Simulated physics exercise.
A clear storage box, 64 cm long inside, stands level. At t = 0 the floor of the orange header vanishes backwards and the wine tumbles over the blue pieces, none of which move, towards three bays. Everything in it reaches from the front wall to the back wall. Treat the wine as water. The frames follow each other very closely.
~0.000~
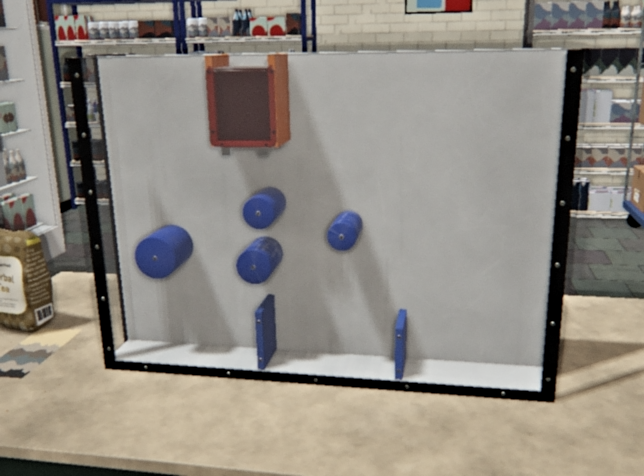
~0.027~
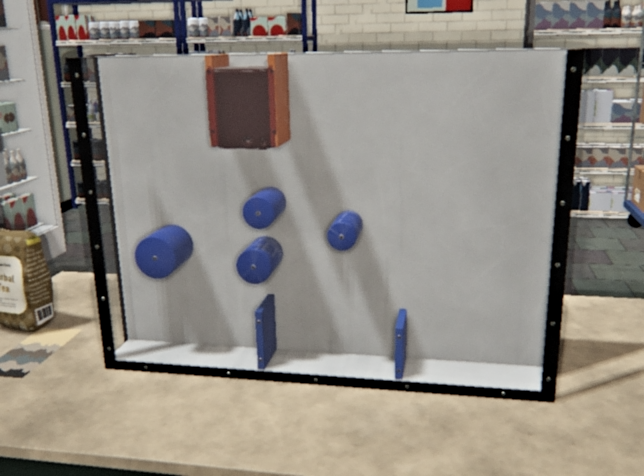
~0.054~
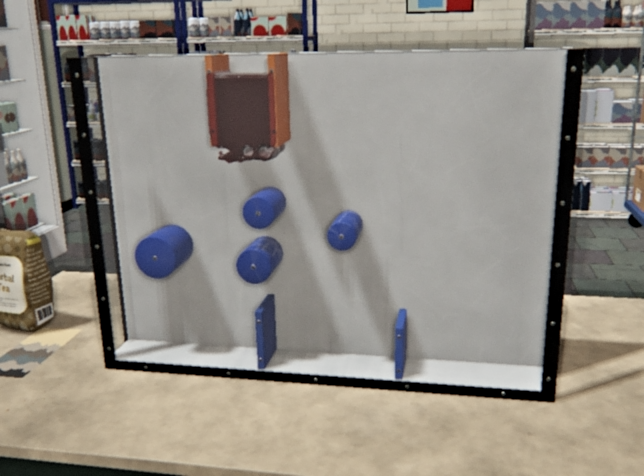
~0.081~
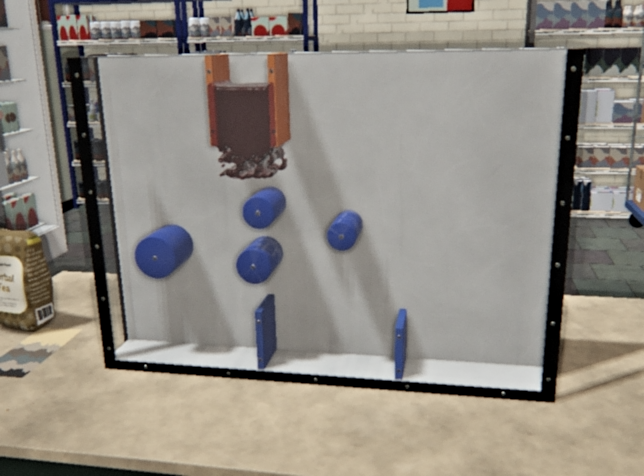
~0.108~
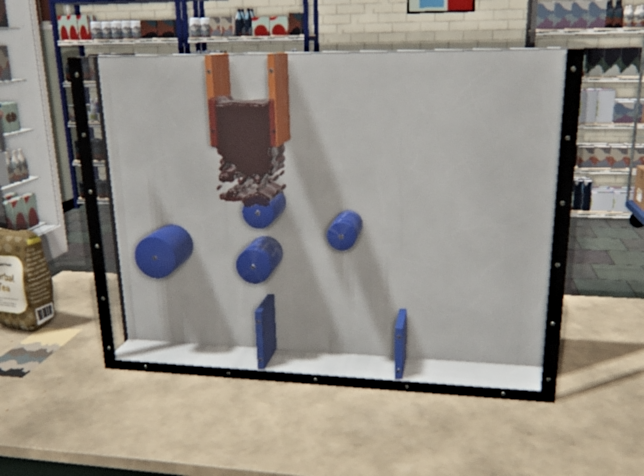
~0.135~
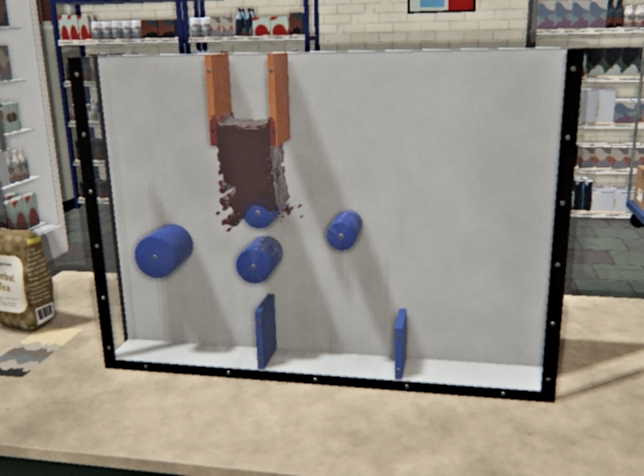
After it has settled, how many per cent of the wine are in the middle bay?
About 35 per cent.
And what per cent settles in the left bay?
Near 64 in a hundred.
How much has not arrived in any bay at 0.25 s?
Some 60 per cent.
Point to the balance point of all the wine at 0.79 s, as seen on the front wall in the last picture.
Near (229, 356).
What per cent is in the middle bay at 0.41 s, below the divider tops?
Some 30 per cent.
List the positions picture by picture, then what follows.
In the first frame, the lowest wine is at (227, 141); its top is at (253, 70); the piece under the header is centred near (258, 214); divider tops at (258, 313) and (399, 330).
In the second frame, the lowest wine is at (240, 148); its top is at (245, 71).
In the third frame, the lowest wine is at (231, 160); its top is at (218, 77).
In the fourth frame, the lowest wine is at (232, 178); its top is at (219, 88); below the header it spans (218, 158) to (271, 158).
In the fifth frame, the lowest wine is at (233, 199); its top is at (247, 104); below the header it spans (221, 198) to (271, 160).
In the sixth frame, the lowest wine is at (291, 228); its top is at (217, 125); below the header it spans (221, 199) to (281, 222).
After 0.25 s 60 per cent has yet to come down; below, left 32, middle 8, right 0.
After 0.41 s 26 per cent has yet to come down; below, left 44, middle 30, right 0.
After 0.79 s 3 per cent has yet to come down; below, left 62, middle 35, right 1.
In the end the left bay holds 63, the middle 35 and the right 1 per cent.
